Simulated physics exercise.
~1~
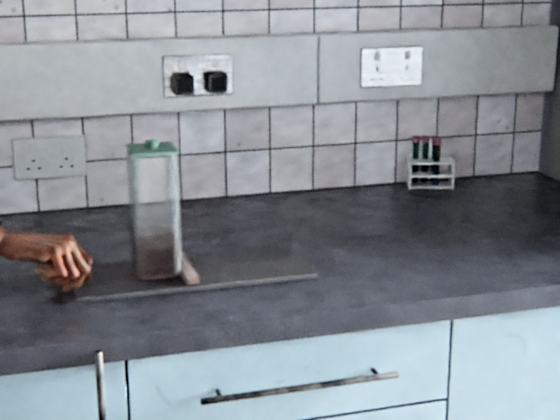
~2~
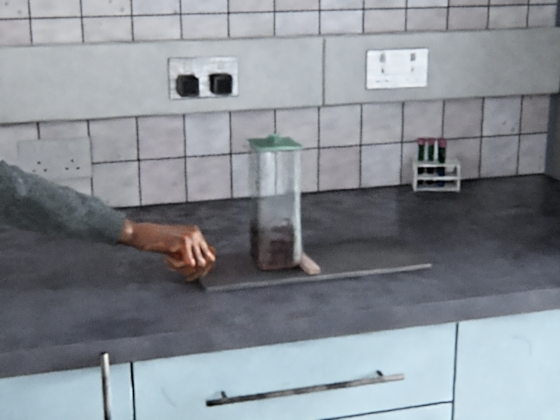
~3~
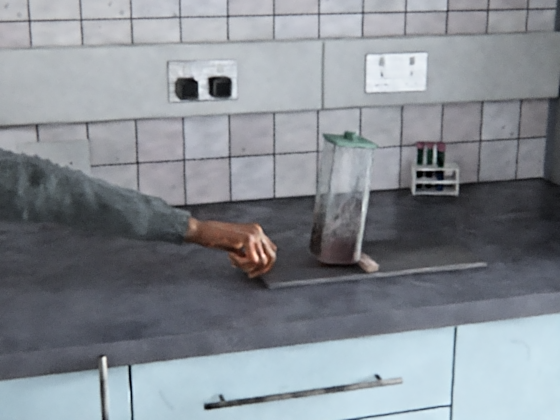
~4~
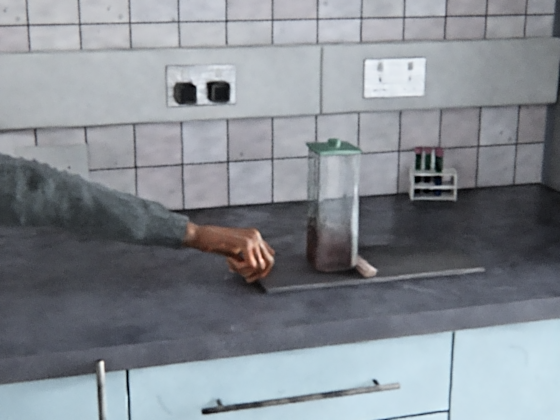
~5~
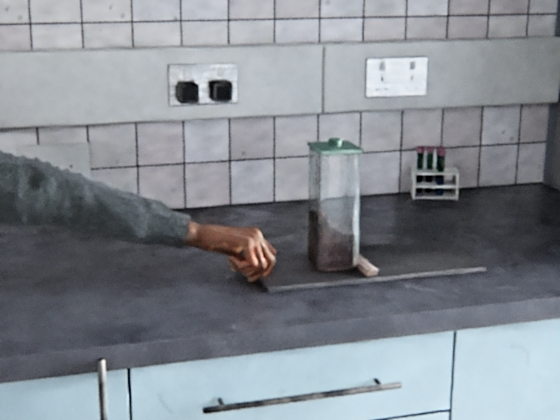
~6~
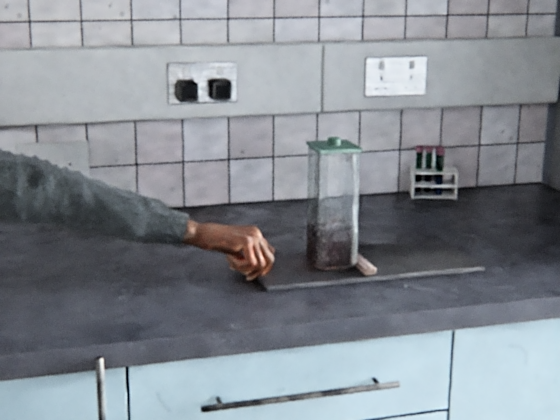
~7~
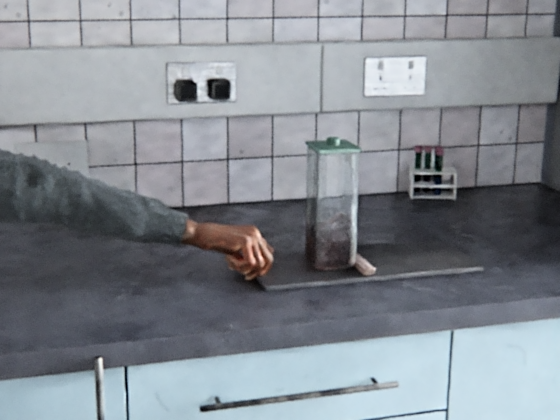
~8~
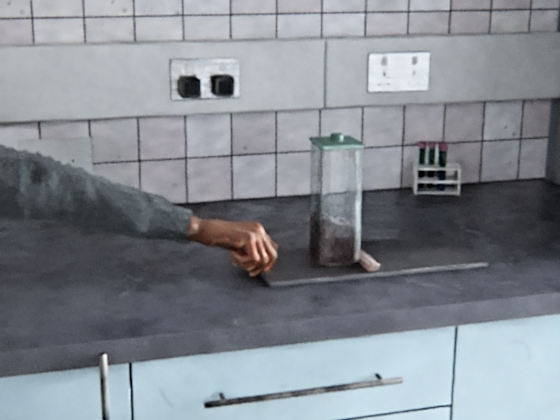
Green-capped clear flask of dark tea riding a board pushed right by a hand, tipping slightly at the stop, then settling upright.
